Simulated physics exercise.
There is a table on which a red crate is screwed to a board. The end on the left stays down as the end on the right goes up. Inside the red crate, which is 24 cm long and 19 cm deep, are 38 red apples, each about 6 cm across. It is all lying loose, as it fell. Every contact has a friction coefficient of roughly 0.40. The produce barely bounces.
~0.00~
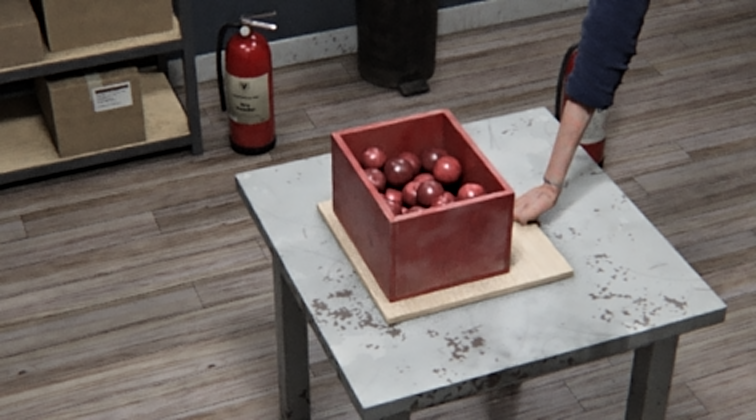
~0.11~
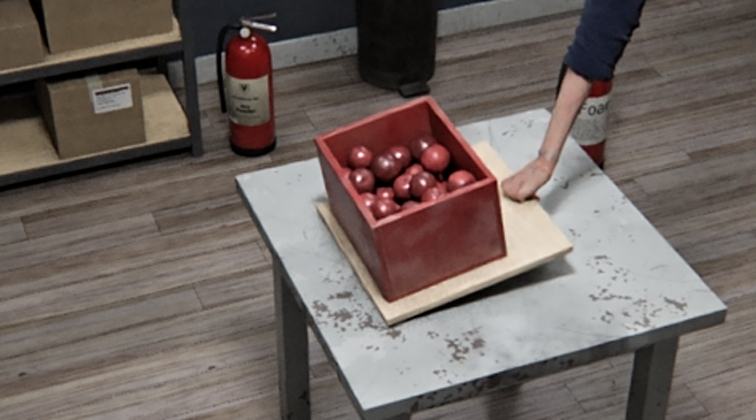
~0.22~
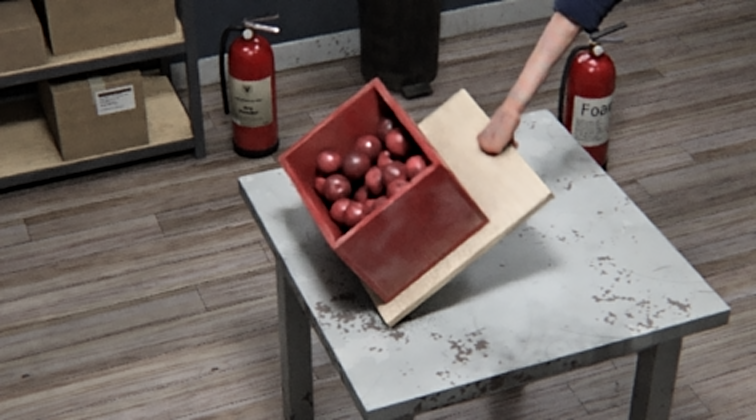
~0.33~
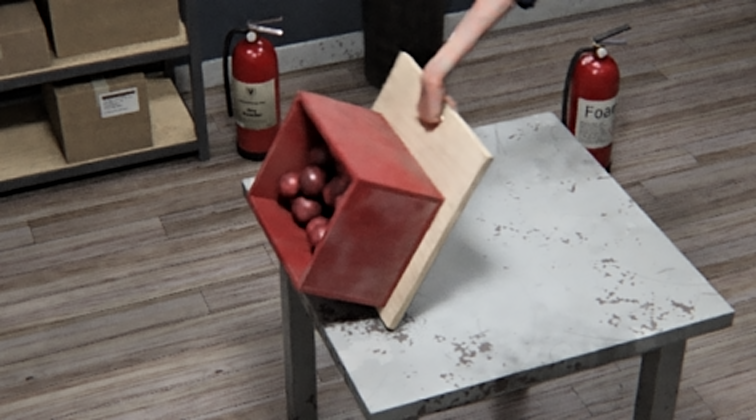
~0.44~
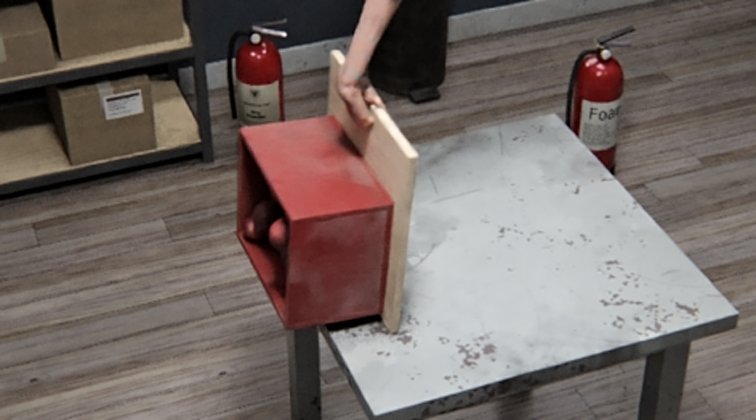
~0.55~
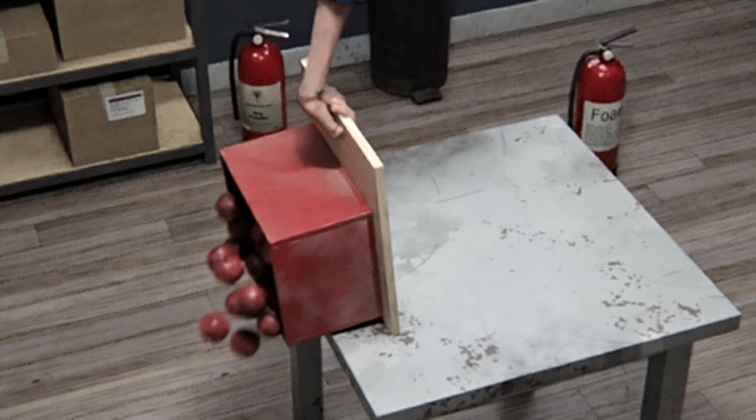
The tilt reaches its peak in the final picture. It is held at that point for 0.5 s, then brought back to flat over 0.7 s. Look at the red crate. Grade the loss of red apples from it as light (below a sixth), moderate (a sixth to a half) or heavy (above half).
The loss is heavy.
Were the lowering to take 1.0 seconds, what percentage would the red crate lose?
That red crate would end up losing 80 percent.
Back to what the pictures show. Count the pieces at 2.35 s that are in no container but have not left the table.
I'd guess near 1.
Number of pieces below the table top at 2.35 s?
At that time, the count is near 30.
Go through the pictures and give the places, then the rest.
In the first frame (we follow the rim corner now nearest the camera; the camera pans a little), red crate at (396, 219); tilt 0°; nothing out yet.
Red crate at (378, 223); tilt 10°, in the second frame.
Red crate at (337, 244); tilt 33°, in the third frame.
Red crate at (299, 284); tilt 62°, in the fourth frame.
Red crate at (285, 324); tilt 85°, in the fifth frame.
Red crate at (285, 340); tilt 95°; 7 out, the lowest apple at (245, 343), in the sixth frame.
After 0.84 s, tilt 95°; 24 of 38 out of the red crate.
After 1.20 s, tilt 84°; 30 of 38 out of the red crate.
After 1.70 s, tilt 1°; 32 of 38 out of the red crate.
Outcome (at 2.35 s), 32 of 38 out of the red crate. Asked share, 32 of 38, 84 per cent.
